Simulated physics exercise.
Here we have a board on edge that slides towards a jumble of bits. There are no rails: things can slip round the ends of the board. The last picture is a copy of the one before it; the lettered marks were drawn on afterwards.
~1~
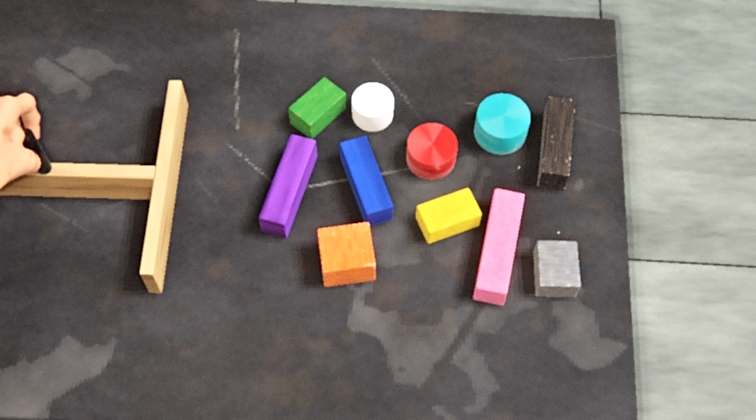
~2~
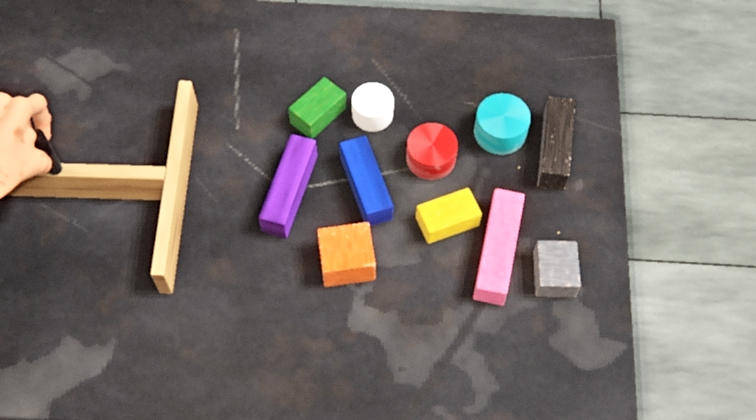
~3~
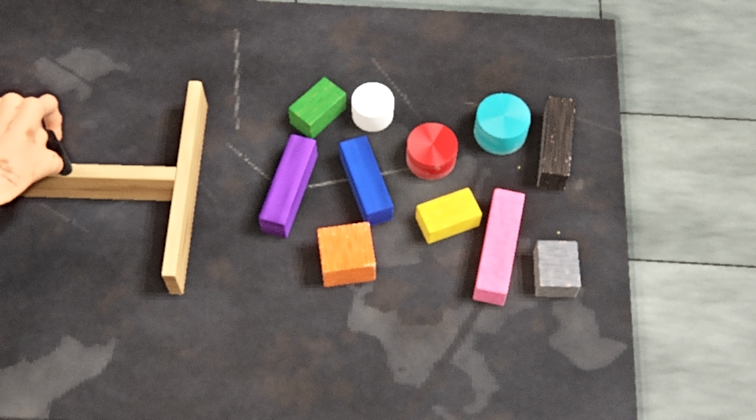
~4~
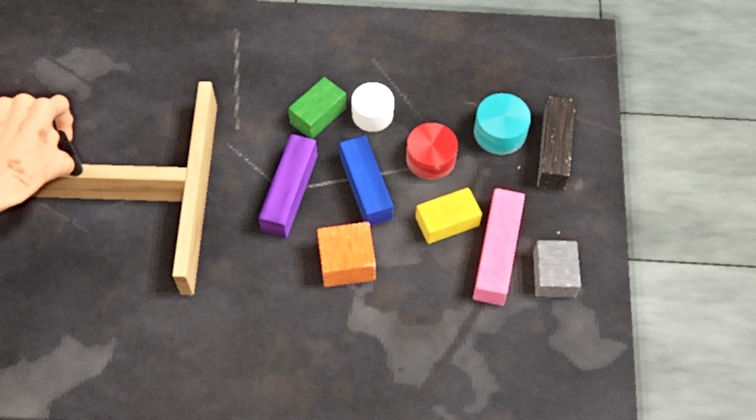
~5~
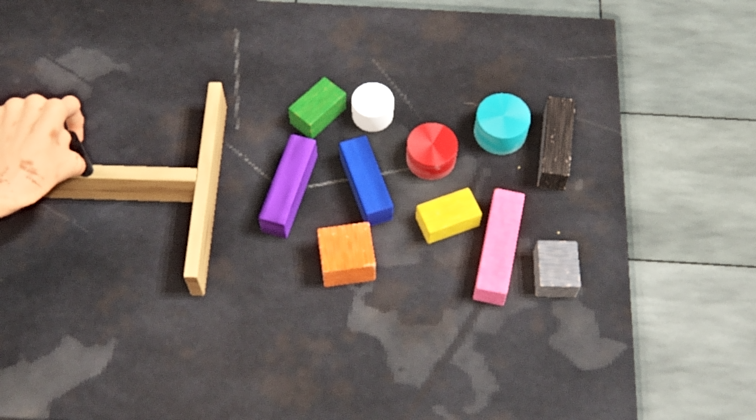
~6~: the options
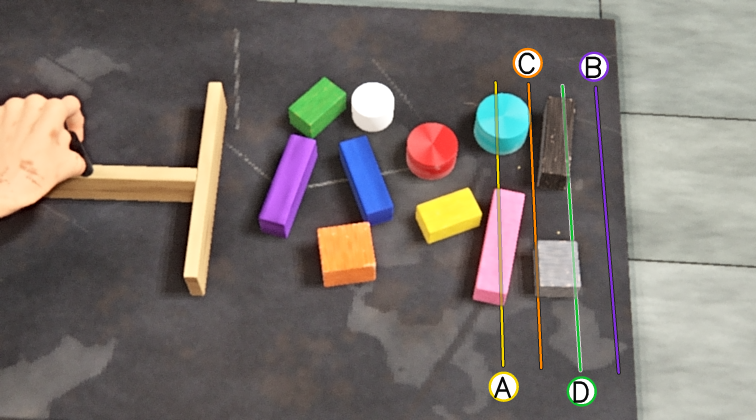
A dark, scuffed tabletop with pale smudges and chalky marks is seen from above, with grey planks beyond its right edge. A hand at the left holds a T-shaped wooden pusher, while green, white, purple, blue, red, orange, yellow, turquoise, pink, black and grey blocks and cylinders lie scattered right of it. The hand slides the pusher slowly rightward, narrowing the gap, while the pieces and camera stay still.
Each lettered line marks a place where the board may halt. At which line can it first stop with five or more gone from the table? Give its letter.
Enough have fallen by D.
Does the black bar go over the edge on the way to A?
No.
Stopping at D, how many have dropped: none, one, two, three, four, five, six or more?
By then, five.
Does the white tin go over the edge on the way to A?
No.
On the marked copy, A at (499, 214); B at (606, 220); C at (535, 216); D at (571, 218).
With D. Early on, board (335, 182); green block (362, 100); white tin (399, 105).
Further on, board (468, 190); grey block (591, 286); black bar (579, 141).
At the end, board (573, 196); black bar over the edge; pink bar over the edge; five fallen.
As for the rest, A drops none; B drops eight, but is farther than needed; C drops only two.
